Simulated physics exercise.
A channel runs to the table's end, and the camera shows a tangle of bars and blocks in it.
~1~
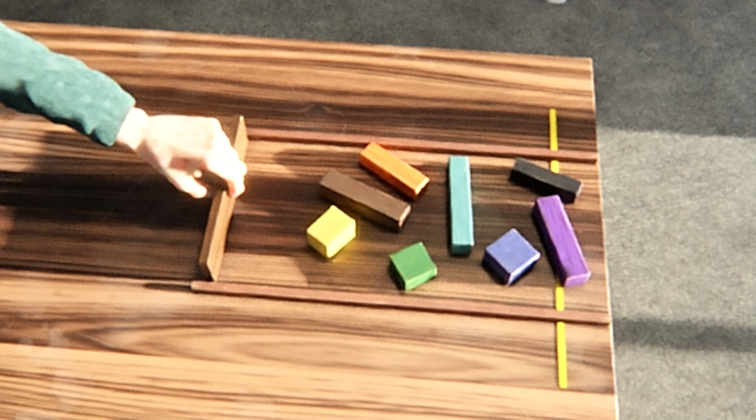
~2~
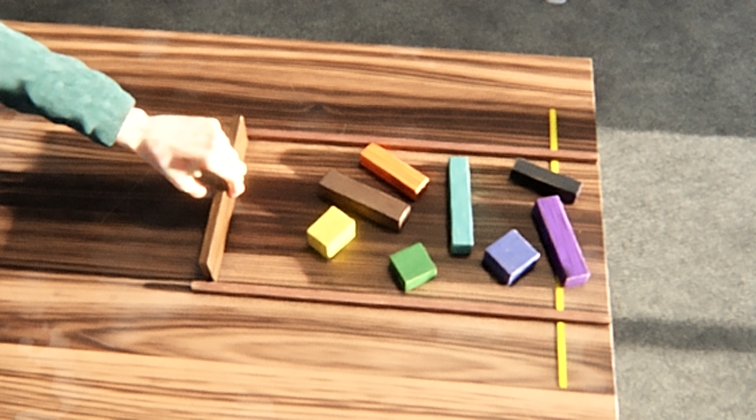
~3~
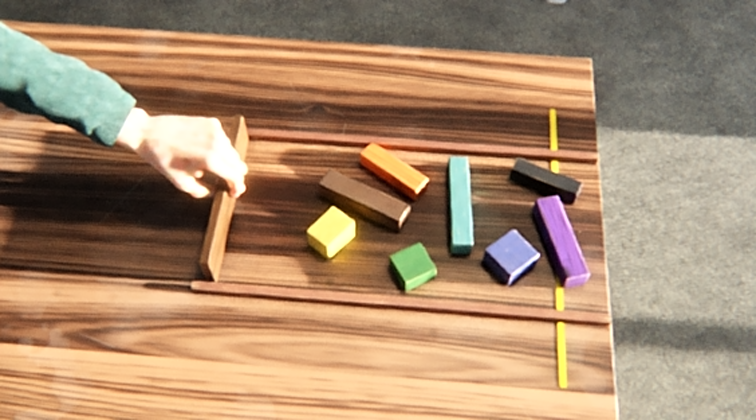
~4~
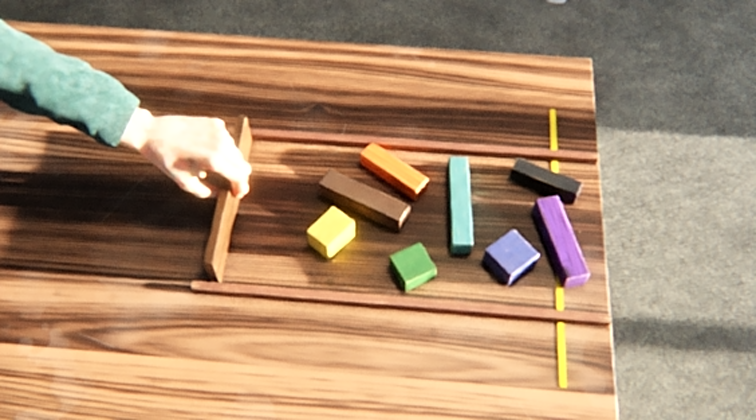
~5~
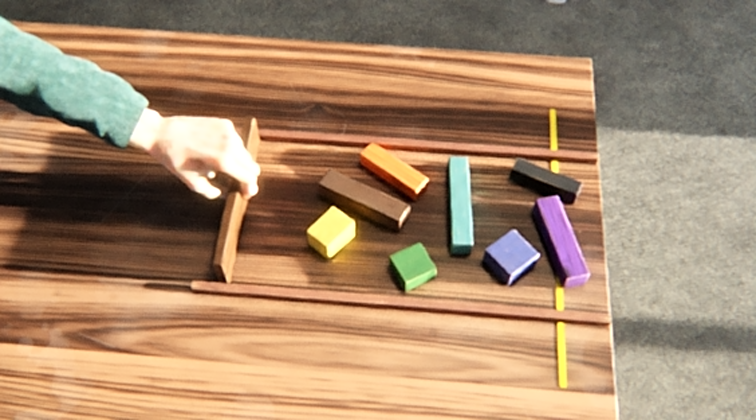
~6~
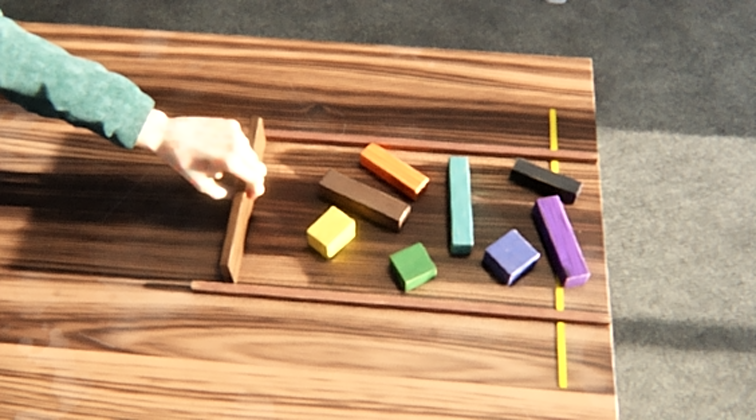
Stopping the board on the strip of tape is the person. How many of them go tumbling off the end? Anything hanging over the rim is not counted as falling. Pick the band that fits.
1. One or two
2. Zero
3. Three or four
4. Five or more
3.
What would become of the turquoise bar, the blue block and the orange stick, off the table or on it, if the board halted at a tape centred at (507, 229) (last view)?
This time the turquoise bar does not drop; after it, the blue block does not drop; finally, the orange stick does not drop.
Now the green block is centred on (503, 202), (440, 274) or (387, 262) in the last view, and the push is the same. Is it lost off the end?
Spot by spot, it slips away; stays put; stays put.
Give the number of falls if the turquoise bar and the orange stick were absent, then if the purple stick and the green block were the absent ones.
The counts would be 2 and 2.
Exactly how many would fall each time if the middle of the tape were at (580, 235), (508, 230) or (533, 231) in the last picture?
Down on the floor: 6, 2 and 2.
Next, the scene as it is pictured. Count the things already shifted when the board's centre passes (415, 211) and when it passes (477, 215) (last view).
First 6, then 8.
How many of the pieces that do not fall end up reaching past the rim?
The total would be 2.
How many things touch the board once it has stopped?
Tally at the end: 4.
Soon after, none off yet; purple stick at rest near (560, 241); black stick at rest near (545, 181); blue block at rest near (511, 257).
At rest, the number that fall off is three or four; fallen, turquoise bar, blue block, black stick and purple stick.
